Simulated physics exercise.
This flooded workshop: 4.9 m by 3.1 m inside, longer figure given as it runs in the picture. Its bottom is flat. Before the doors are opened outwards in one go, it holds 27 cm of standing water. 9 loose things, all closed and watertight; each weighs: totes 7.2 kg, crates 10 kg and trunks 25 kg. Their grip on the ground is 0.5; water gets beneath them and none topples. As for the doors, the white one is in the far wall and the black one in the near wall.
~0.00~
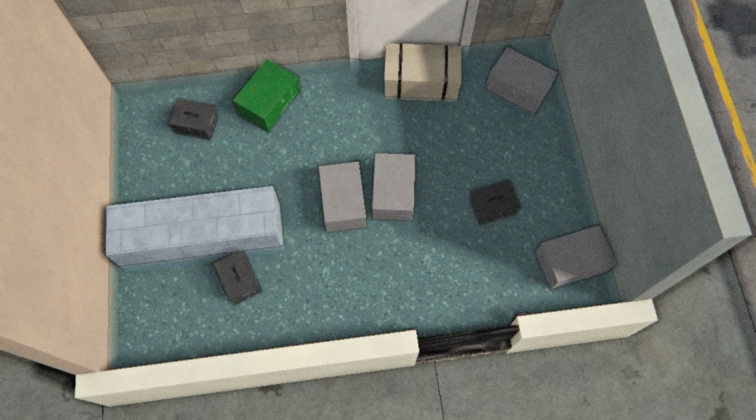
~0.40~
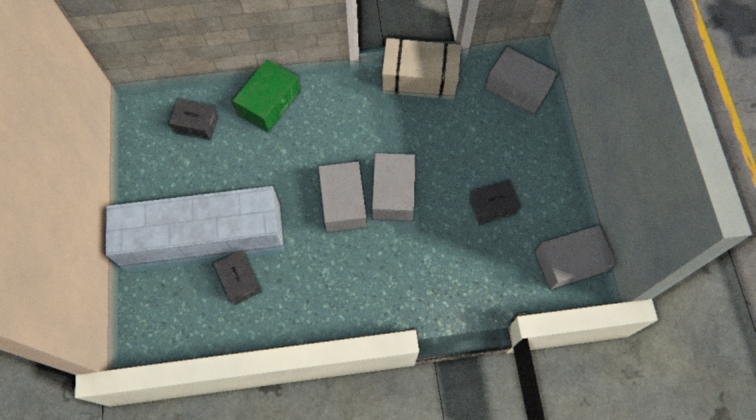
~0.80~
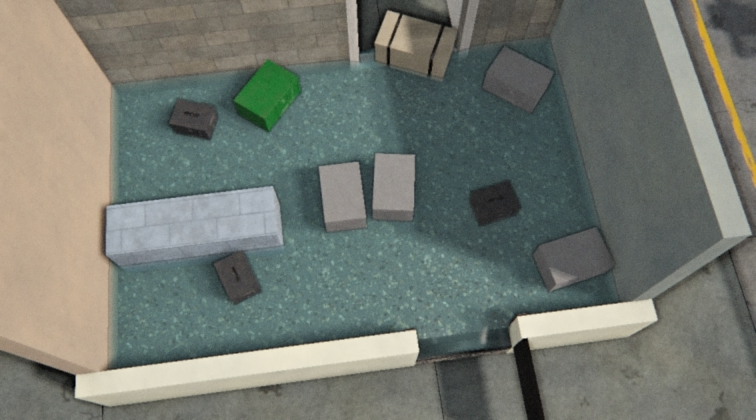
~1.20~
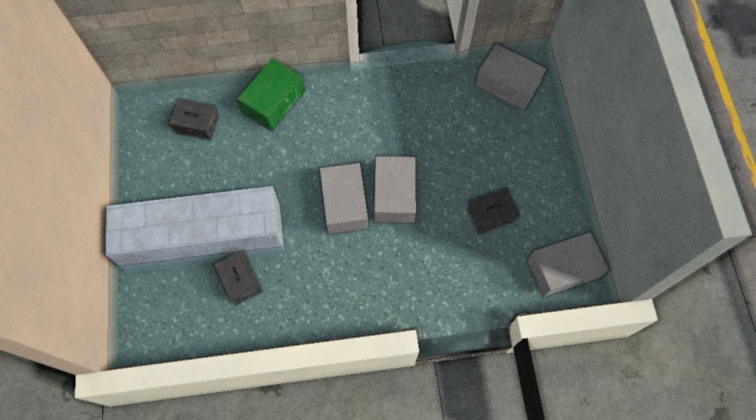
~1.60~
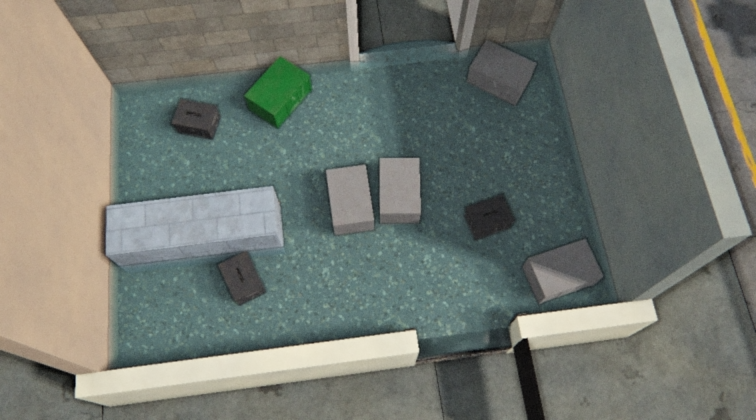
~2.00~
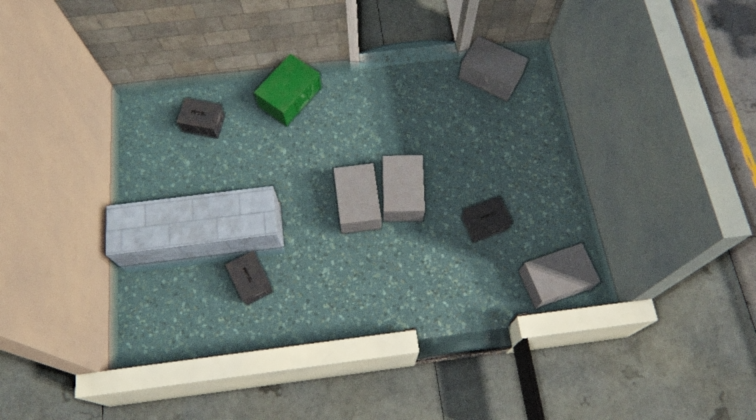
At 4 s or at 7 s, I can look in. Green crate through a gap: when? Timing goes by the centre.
Between the times.
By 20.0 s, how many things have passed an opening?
I count 7.
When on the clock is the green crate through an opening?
Roughly 5.0 s, I'd say.
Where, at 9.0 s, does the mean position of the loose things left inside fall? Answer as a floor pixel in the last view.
It sits at about (411, 225).
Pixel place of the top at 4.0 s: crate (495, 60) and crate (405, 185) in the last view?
They end up about (463, 50) and (444, 178) in the last view.
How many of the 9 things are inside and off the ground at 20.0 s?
2 at that moment.
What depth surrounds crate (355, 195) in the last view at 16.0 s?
Depth: Near 8 cm.
After 4.0 s the green crate is near (362, 72), 1.0 m from its start, afloat; 1 of 9 are out; 8 afloat.
After 9.0 s the green crate has gone out (at 5.0 s); 4 of 9 are out; 5 afloat.
After 16.0 s the green crate has gone out (at 5.0 s); 7 of 9 are out; 2 afloat.
After 20.0 s the green crate has gone out (at 5.0 s); 7 of 9 are out; 2 afloat.
